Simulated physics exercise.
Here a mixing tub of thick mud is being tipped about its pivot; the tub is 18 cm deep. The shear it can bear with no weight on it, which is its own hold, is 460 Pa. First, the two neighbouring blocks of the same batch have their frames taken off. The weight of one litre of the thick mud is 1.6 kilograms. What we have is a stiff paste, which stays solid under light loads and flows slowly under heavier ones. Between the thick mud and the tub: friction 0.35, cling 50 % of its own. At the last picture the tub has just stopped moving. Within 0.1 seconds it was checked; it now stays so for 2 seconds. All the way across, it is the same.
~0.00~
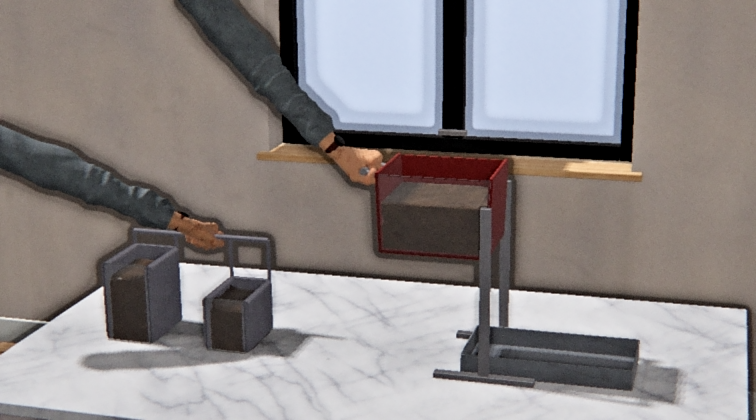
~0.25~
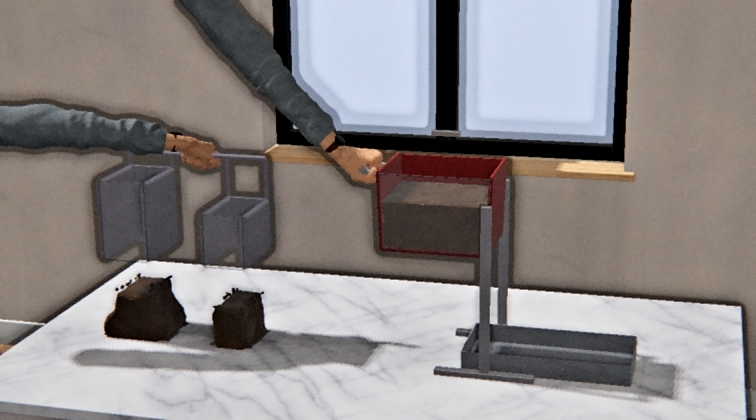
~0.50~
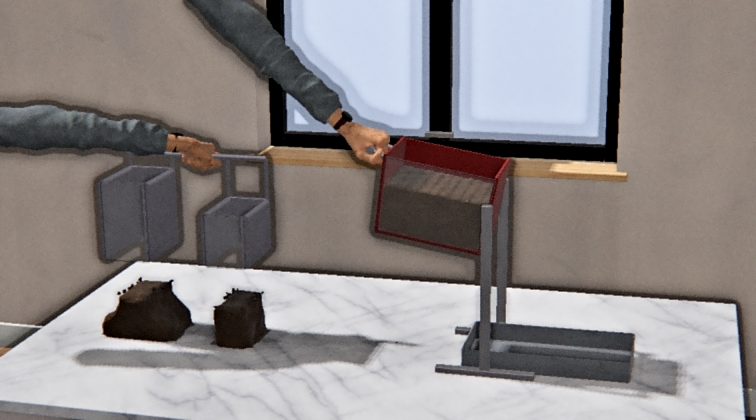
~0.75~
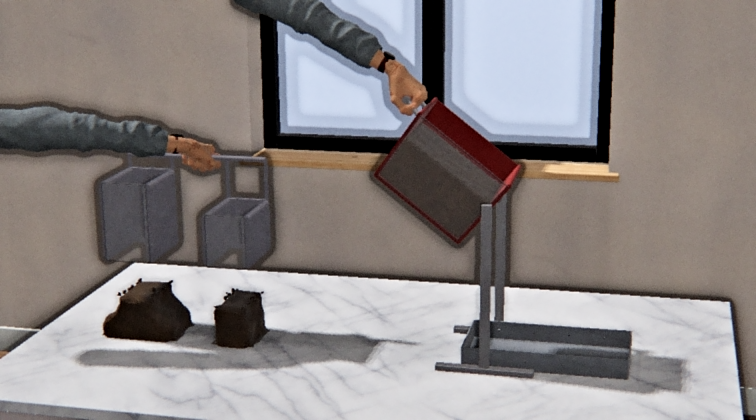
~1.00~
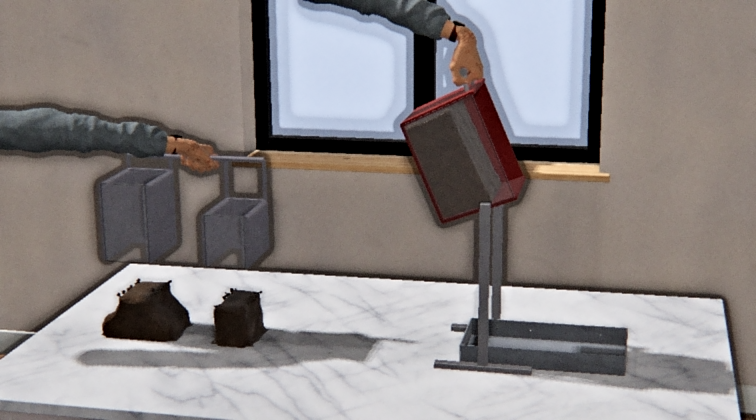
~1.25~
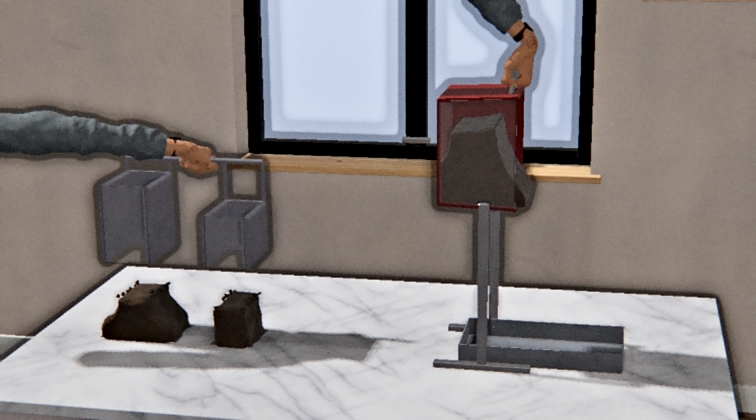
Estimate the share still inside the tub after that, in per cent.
I would say about 42 per cent.
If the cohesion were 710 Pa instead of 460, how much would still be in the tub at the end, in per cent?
I'd expect about 50 percent.
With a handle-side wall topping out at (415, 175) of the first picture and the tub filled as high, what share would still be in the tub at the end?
Close to 80 per cent would still be in the tub.
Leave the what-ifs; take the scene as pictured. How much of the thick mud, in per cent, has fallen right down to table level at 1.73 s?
About 45 per cent.
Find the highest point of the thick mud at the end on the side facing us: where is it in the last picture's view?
I'd say it peaks at roughly (468, 174) in the last picture.
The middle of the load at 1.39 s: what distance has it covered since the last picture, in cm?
Shift: Roughly 6 cm.
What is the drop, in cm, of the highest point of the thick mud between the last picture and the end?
Roughly 11 cm.
After 1.39 s, the tub is at 90 degrees and holds 77 %.
After 1.56 s, the tub is at 90 degrees and holds 48 %.
After 1.73 s, the tub is at 90 degrees and holds 42 %.
After 1.90 s, the tub is at 90 degrees and holds 42 %.
After 3.25 s, the tub is at 90 degrees and holds 42 %.
